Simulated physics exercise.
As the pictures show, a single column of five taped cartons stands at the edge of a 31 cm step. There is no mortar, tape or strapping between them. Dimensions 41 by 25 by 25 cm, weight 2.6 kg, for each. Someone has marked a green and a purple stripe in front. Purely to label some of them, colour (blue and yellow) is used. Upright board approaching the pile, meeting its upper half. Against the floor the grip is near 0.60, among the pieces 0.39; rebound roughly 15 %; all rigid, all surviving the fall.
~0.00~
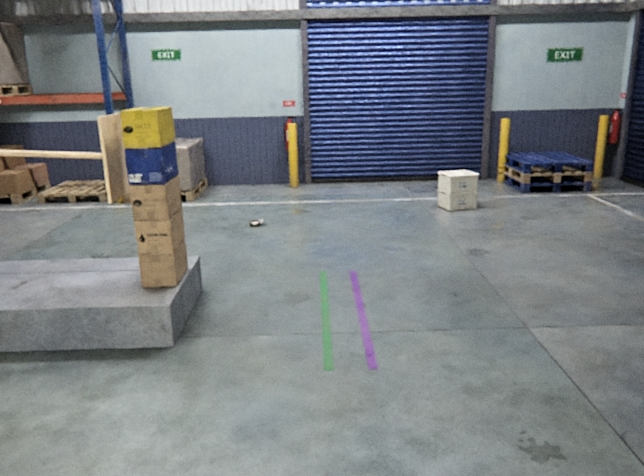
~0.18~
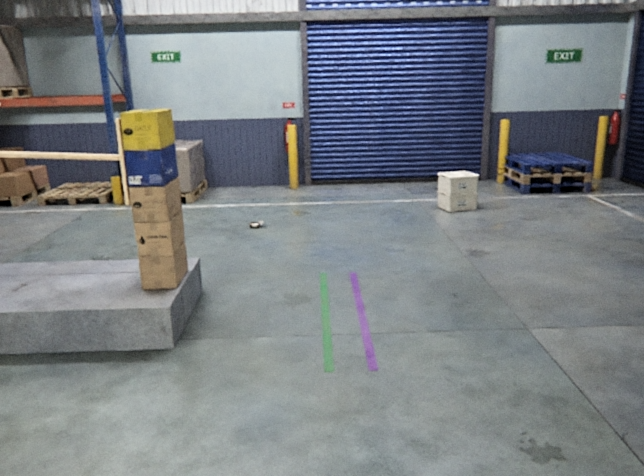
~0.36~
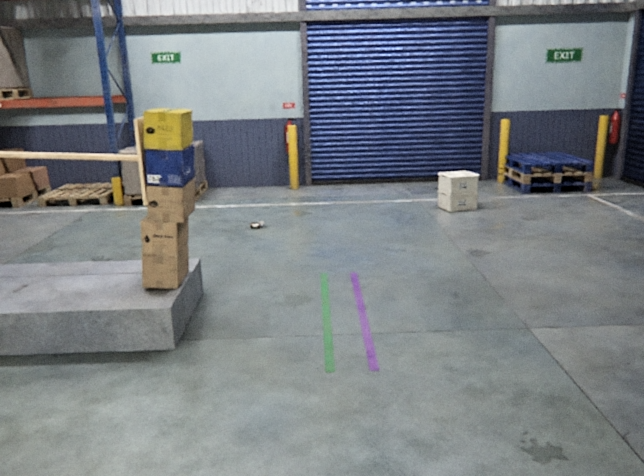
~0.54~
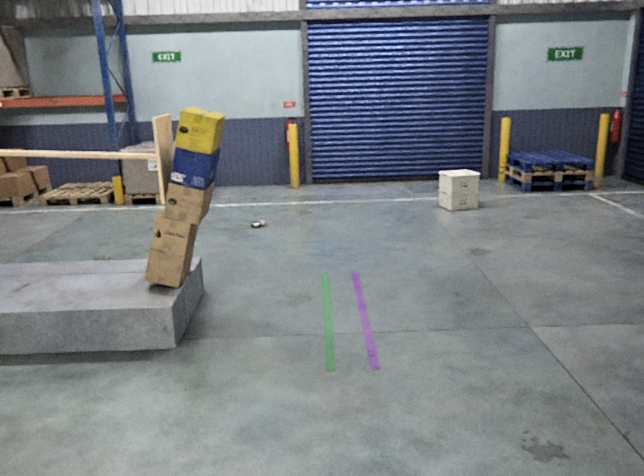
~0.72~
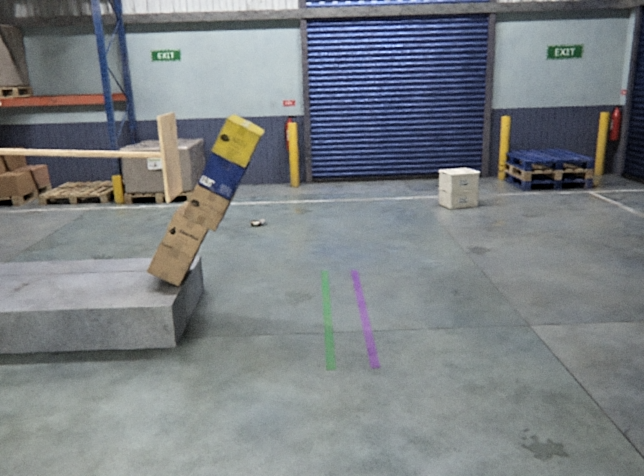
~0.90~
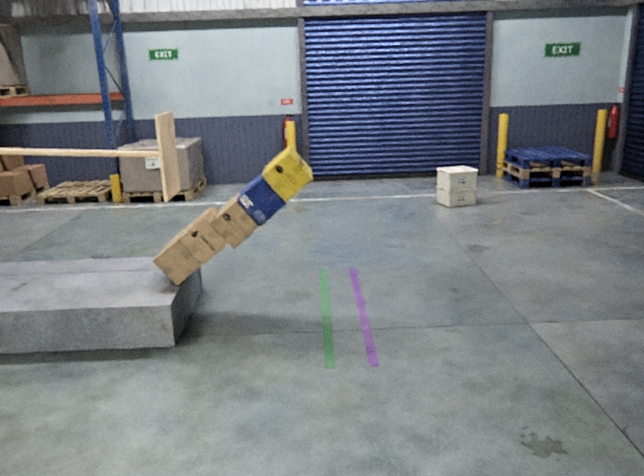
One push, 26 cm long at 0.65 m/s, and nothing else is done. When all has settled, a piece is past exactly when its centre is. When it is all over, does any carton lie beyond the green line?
The line is breached.
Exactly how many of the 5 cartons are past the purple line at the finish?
Exactly 1 in total.
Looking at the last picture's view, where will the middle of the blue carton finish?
Near (326, 294).
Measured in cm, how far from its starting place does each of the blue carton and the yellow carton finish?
Approx. distance from start in cm - blue 160, yellow 200.
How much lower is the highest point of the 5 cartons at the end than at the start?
Roughly 130 centimetres.
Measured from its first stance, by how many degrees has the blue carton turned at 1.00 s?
Its tilt comes to about 70° at that moment.
By 1.00 s, none of the 5 cartons past the green line, 5 disturbed; blue carton tilted 67°, 50 cm lower; yellow carton tilted 66°, 63 cm lower.
By 1.14 s, 1 of the 5 cartons past the green line; blue carton on its side; yellow carton on its side.
When it is over (1.8 s), 2 of the 5 cartons past the green line; blue carton on its side; yellow carton on its side. The farthest middle lies 32 cm beyond that line. In pixels of the last frame, middles, blue carton near (326, 294), yellow carton near (368, 292).
